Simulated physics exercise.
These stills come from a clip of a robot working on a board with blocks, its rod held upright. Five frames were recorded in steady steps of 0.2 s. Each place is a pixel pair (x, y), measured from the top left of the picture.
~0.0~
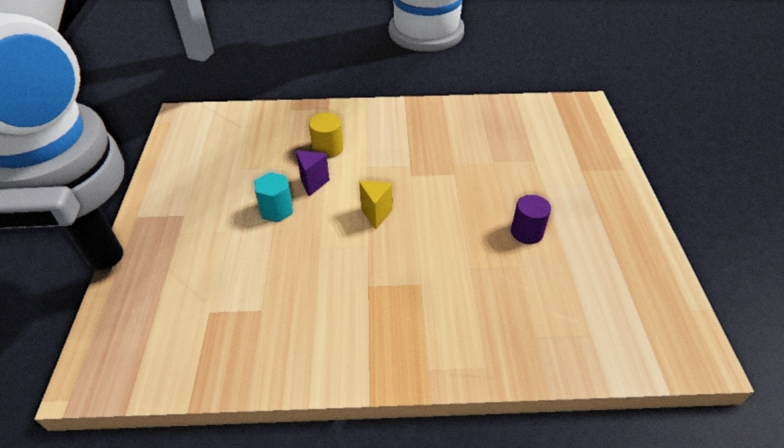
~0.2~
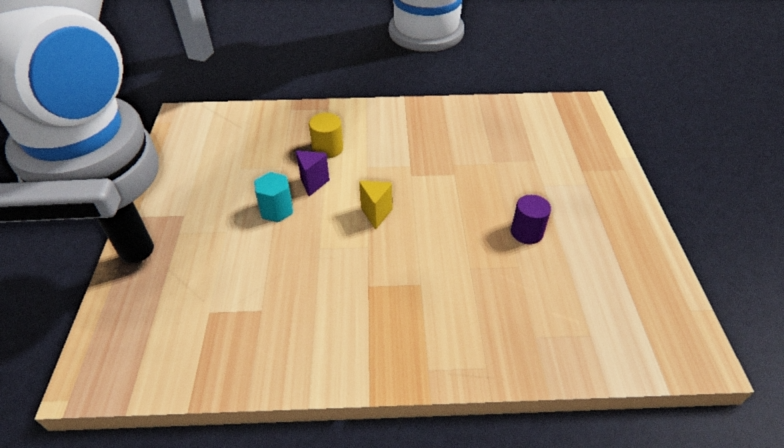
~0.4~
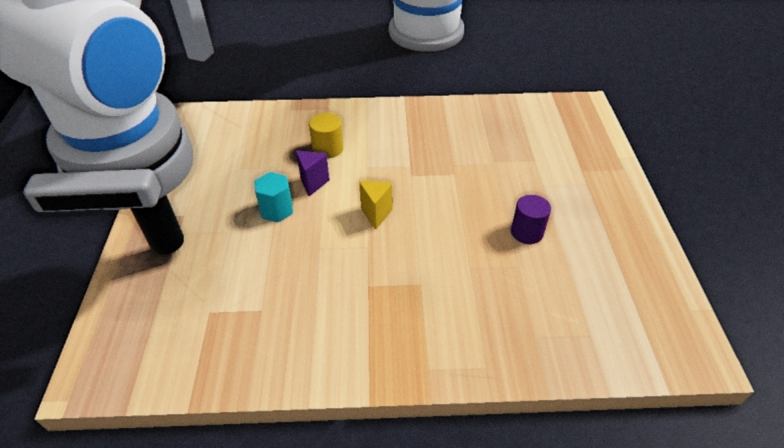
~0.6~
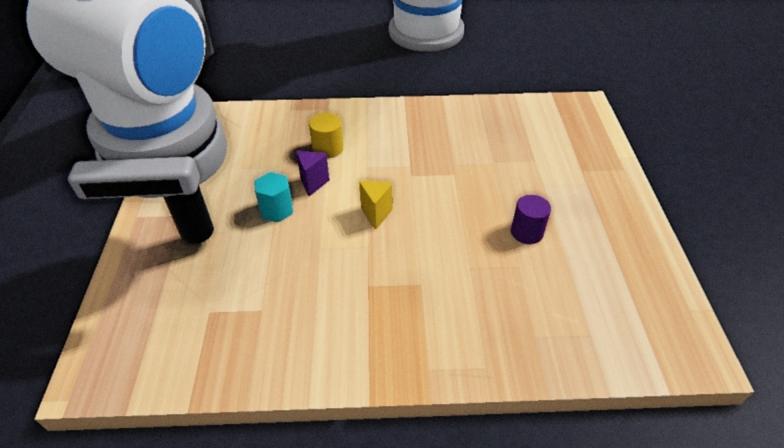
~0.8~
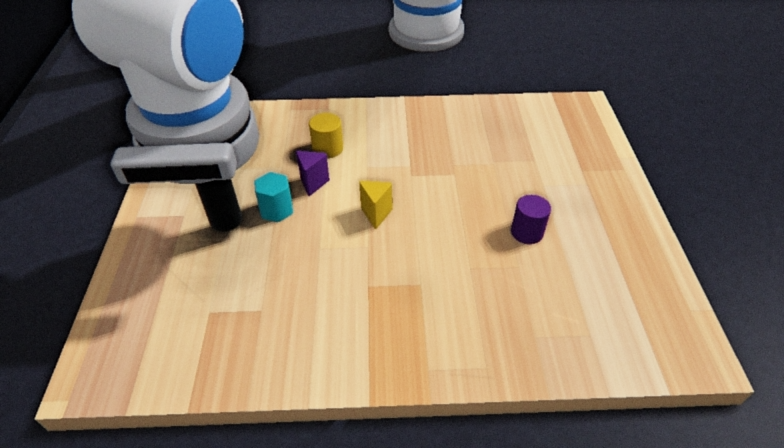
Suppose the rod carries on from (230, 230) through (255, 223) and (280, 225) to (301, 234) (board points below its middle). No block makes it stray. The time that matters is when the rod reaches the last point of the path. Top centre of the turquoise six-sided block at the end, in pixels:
It should be at about (295, 178).
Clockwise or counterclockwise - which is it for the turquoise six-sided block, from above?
Counterclockwise rotation.
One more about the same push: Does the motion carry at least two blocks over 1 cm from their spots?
No
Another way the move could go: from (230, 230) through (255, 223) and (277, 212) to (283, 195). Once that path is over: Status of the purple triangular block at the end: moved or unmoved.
It will be nudged away from its spot.
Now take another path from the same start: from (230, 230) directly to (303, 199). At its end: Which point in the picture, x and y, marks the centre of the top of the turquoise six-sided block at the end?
It should be at (326, 158) by then.
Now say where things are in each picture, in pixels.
Rod's lower end at (107, 258); turquoise six-sided block at (271, 183); purple triangular block at (309, 158), in the first frame.
Rod at (137, 252); blocks still, in the second frame.
Rod at (168, 244); blocks still, in the third frame.
Rod at (198, 233); blocks still, in the fourth frame.
Rod at (227, 221); turquoise six-sided block at (271, 183); purple triangular block at (309, 158), in the fifth frame.
On the path given first. Halfway along, rod at (266, 213); turquoise six-sided block at (287, 177), turned 25° anticlockwise.
At the end, rod at (299, 225); turquoise six-sided block at (295, 178), turned 55° anticlockwise; purple triangular block still.
